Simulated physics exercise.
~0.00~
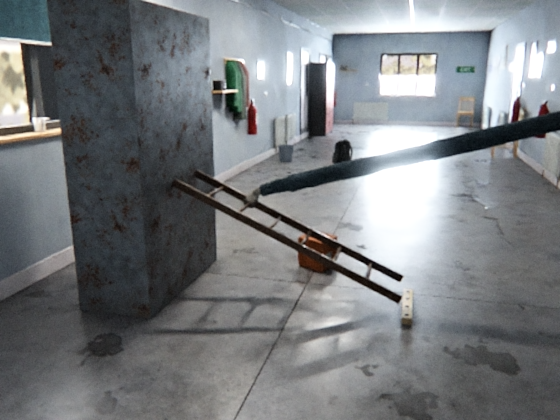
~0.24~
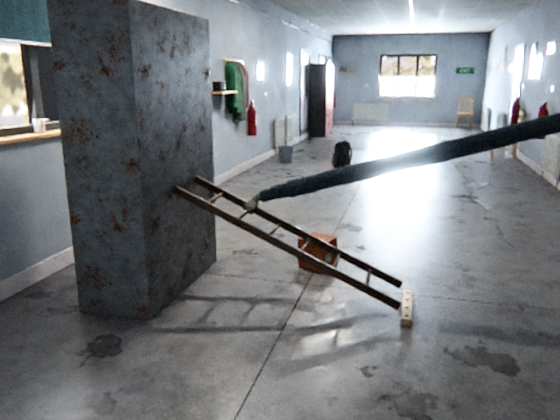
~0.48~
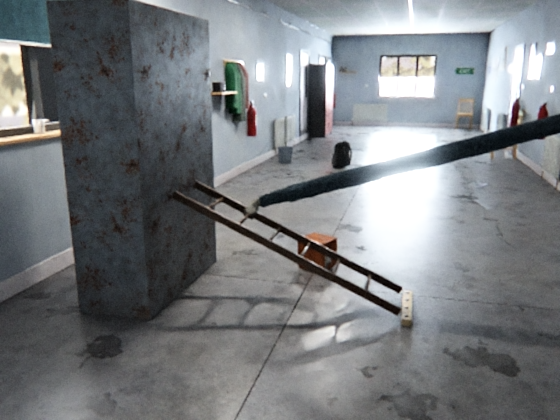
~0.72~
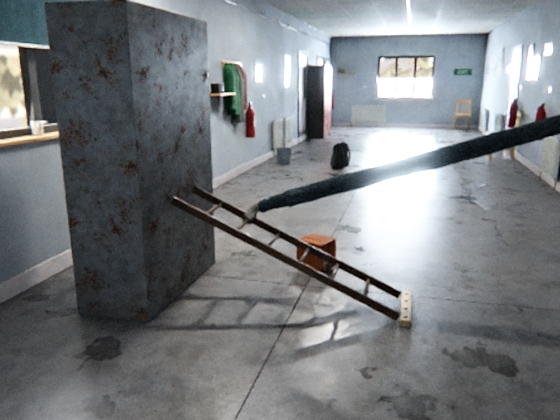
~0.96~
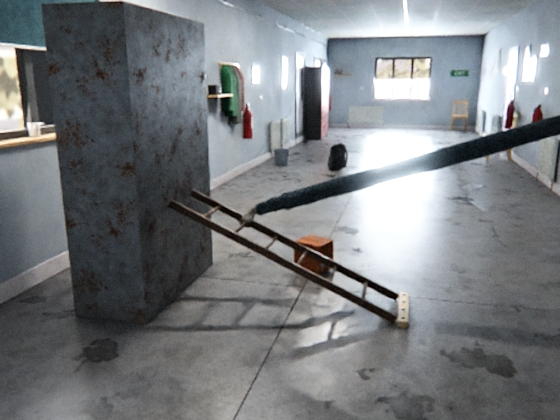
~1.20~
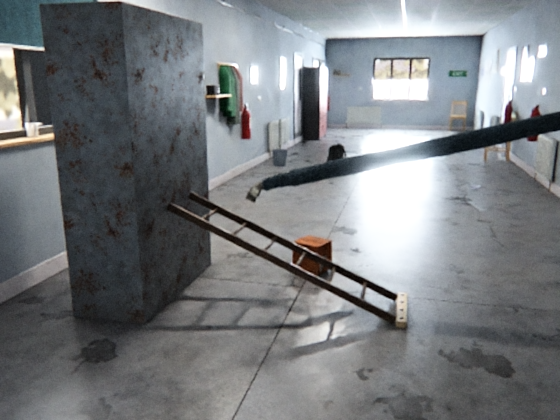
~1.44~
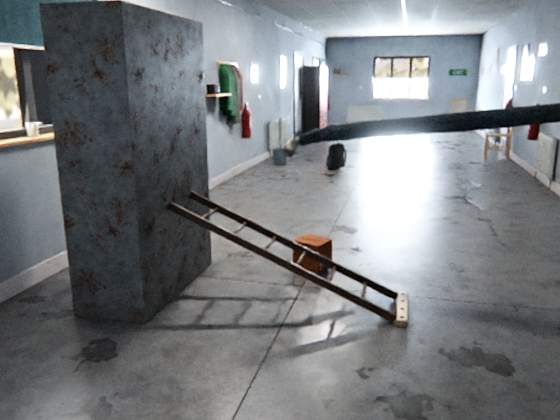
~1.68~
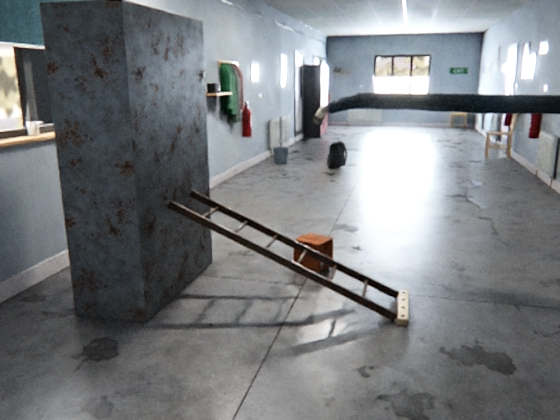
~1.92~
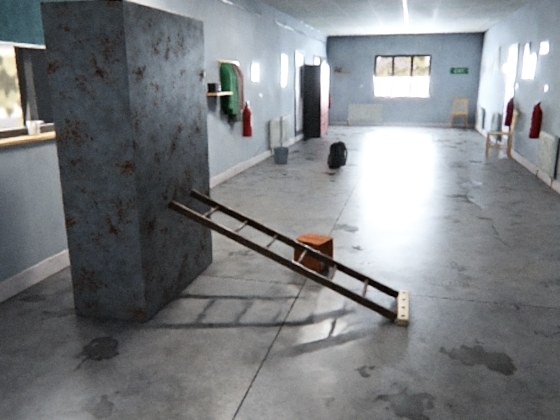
A dark-sleeved arm lowers a brown ladder slightly against a rusty grey cupboard in a long hallway, its foot by a wooden batten on the hard floor, then lets go and withdraws to the right, leaving the ladder leaning still beside an orange parcel.
